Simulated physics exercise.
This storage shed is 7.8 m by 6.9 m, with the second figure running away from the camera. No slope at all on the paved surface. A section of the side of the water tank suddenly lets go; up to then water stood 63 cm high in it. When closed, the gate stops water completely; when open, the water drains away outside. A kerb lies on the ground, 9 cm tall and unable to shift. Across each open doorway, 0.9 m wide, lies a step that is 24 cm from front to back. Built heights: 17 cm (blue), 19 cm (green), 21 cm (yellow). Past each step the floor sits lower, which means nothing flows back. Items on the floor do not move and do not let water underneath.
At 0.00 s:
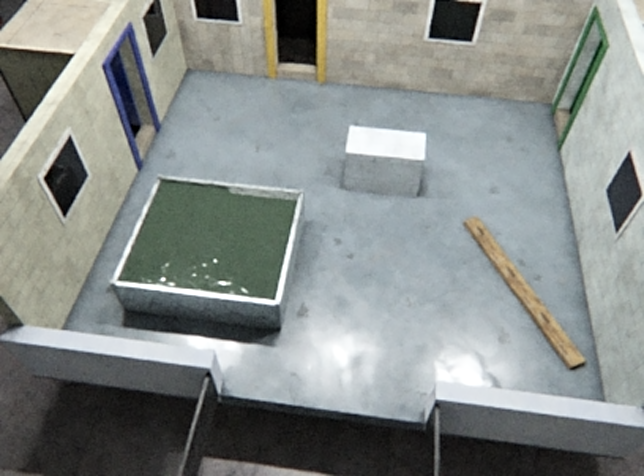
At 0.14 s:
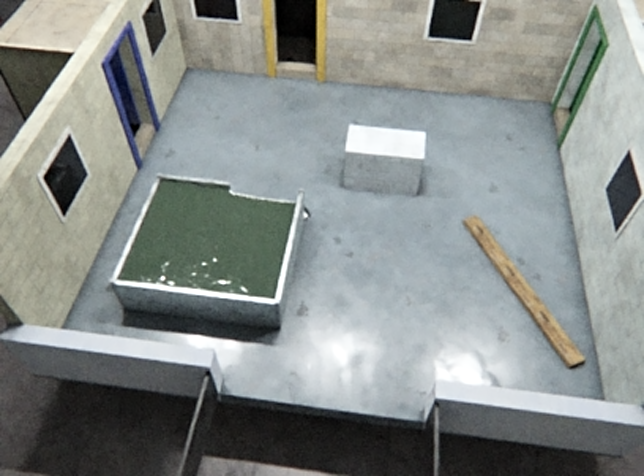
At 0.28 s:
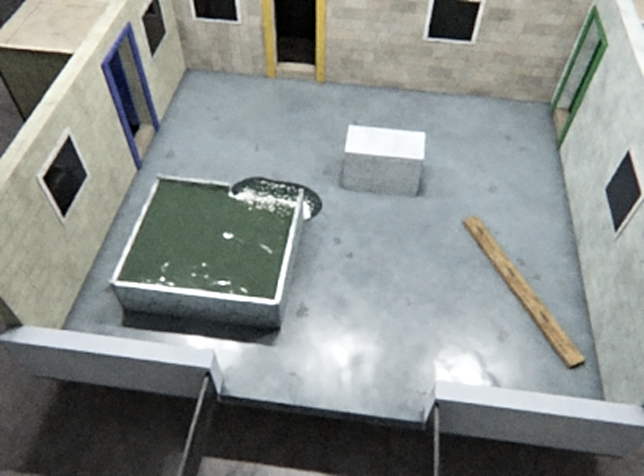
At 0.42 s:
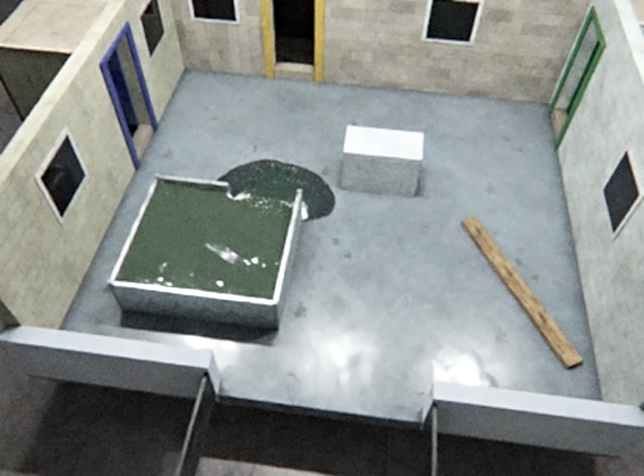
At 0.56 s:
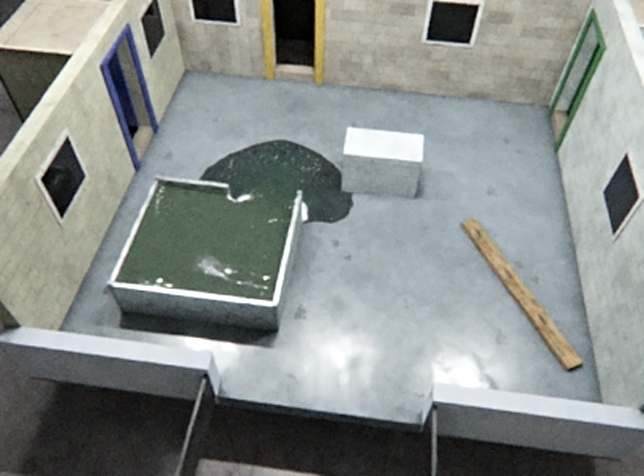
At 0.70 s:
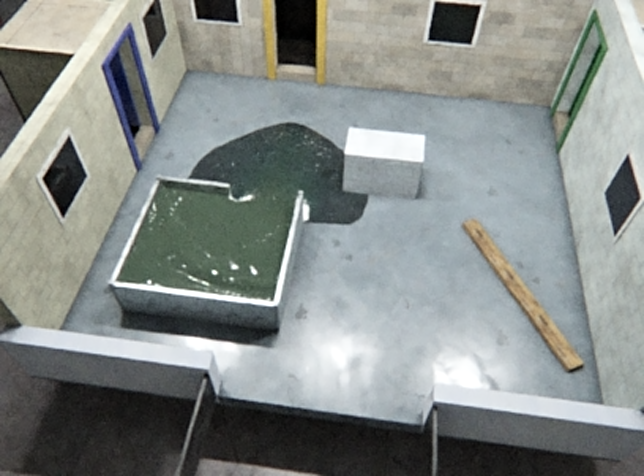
The clip shows a walled enclosure with blue, yellow and green doorways, a pale block and a wooden plank; part of a tank's far side opens, and dark green water pours out, spreading across the grey floor and reaching the block.
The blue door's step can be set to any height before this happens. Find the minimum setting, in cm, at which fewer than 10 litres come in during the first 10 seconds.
The minimum is about 5 cm.
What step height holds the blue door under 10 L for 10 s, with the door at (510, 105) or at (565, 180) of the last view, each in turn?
Around 10.0 and 6.5 cm respectively.
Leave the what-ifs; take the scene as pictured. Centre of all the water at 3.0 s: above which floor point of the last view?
The centre of all the water is around (272, 180).
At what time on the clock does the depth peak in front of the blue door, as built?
Peak: Close to 7.0 s.
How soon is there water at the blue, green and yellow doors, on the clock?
It arrives at the blue door at 2.0 s, the green door at 3.2 s and the yellow door at 1.1 s.
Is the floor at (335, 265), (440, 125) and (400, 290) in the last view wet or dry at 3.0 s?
Point 1: Bone dry; point 2: Awash; point 3: Bone dry.
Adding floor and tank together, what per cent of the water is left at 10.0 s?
Around 100 in a hundred parts remain.
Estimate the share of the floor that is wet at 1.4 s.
Some 25 per cent is wet.
After 1.4 s water covers 25 % of the floor, deepest (38 cm) near (275, 216); it has not reached the blue door.
After 3.0 s water covers 40 % of the floor, deepest (30 cm) near (194, 72); 1 cm at the blue door, 0 litres in over its 17 cm step.
After 10.0 s water covers 85 % of the floor, deepest (13 cm) near (564, 334); 5 cm at the blue door, 0 litres in over its 17 cm step.
At the blue door as built, the water arrived by 2.0 s and peaked near 8 cm at 7.2 s.
With a step of 4.5 cm, 15 litres would have come in within the 10 s; with 6 cm, 5 litres. So under 10 litres takes about 5 cm.
